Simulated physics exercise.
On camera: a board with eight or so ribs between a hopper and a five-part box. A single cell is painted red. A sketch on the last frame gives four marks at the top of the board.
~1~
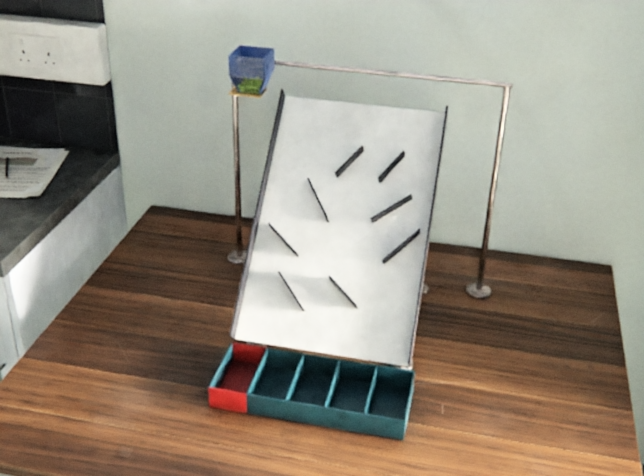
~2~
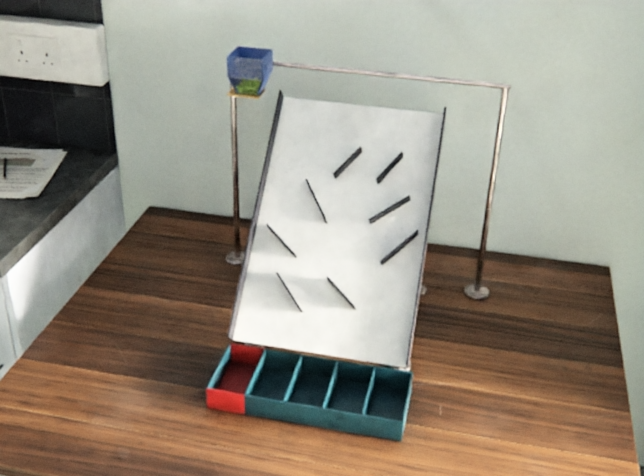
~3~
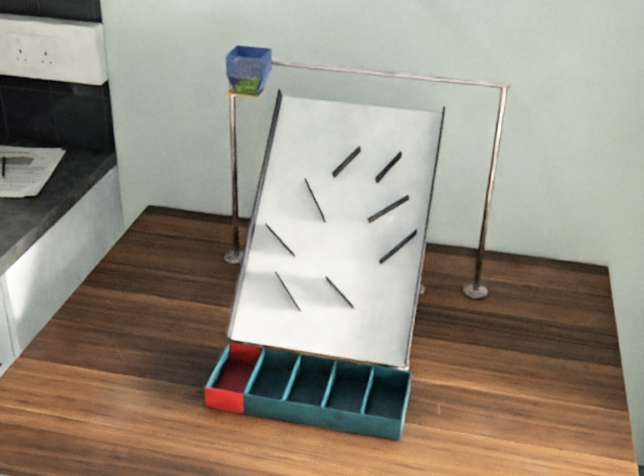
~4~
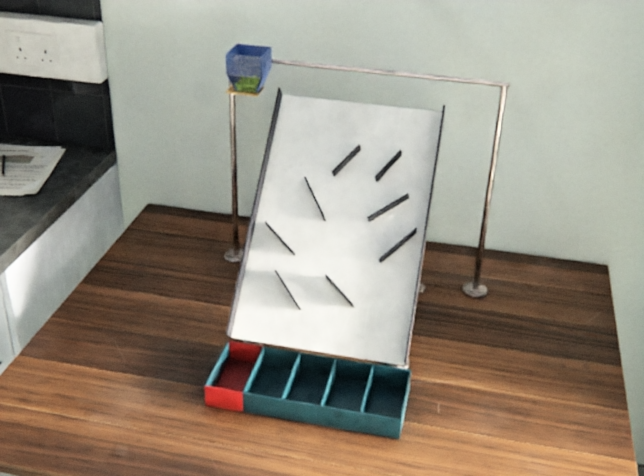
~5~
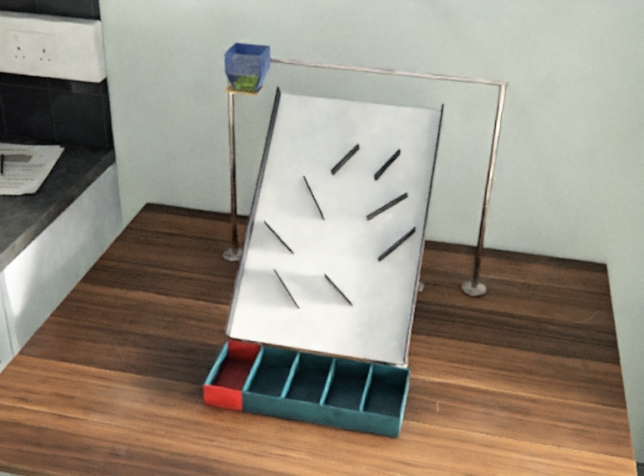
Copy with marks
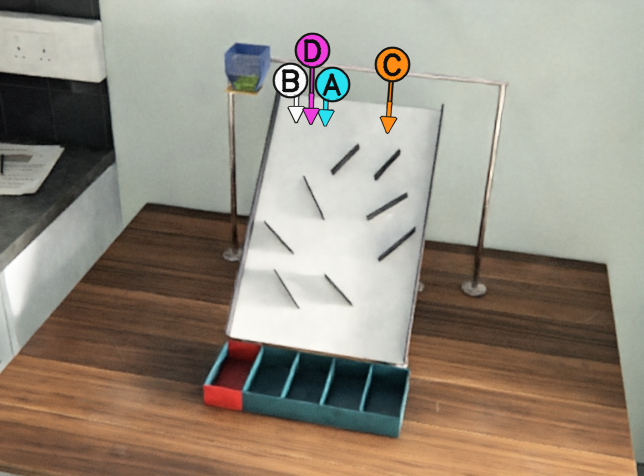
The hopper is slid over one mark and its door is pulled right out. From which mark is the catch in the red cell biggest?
B works best here.
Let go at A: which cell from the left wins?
The fifth from the left.
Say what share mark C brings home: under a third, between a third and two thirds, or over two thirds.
Under a third.
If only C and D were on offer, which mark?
That would be D.
On the marked copy, mark A meets the board at (325, 120); mark B meets the board at (296, 116); mark C meets the board at (387, 126); mark D meets the board at (310, 118).
For mark A, a small part in the red cell, nearly all in other cells, a stray few outside the box.
For mark B, about a third in the red cell, about half in other cells, a small part outside the box.
For mark C, none in the red cell, nearly all in other cells, a small part outside the box.
For mark D, about a quarter in the red cell, about two thirds in other cells, a small part outside the box.
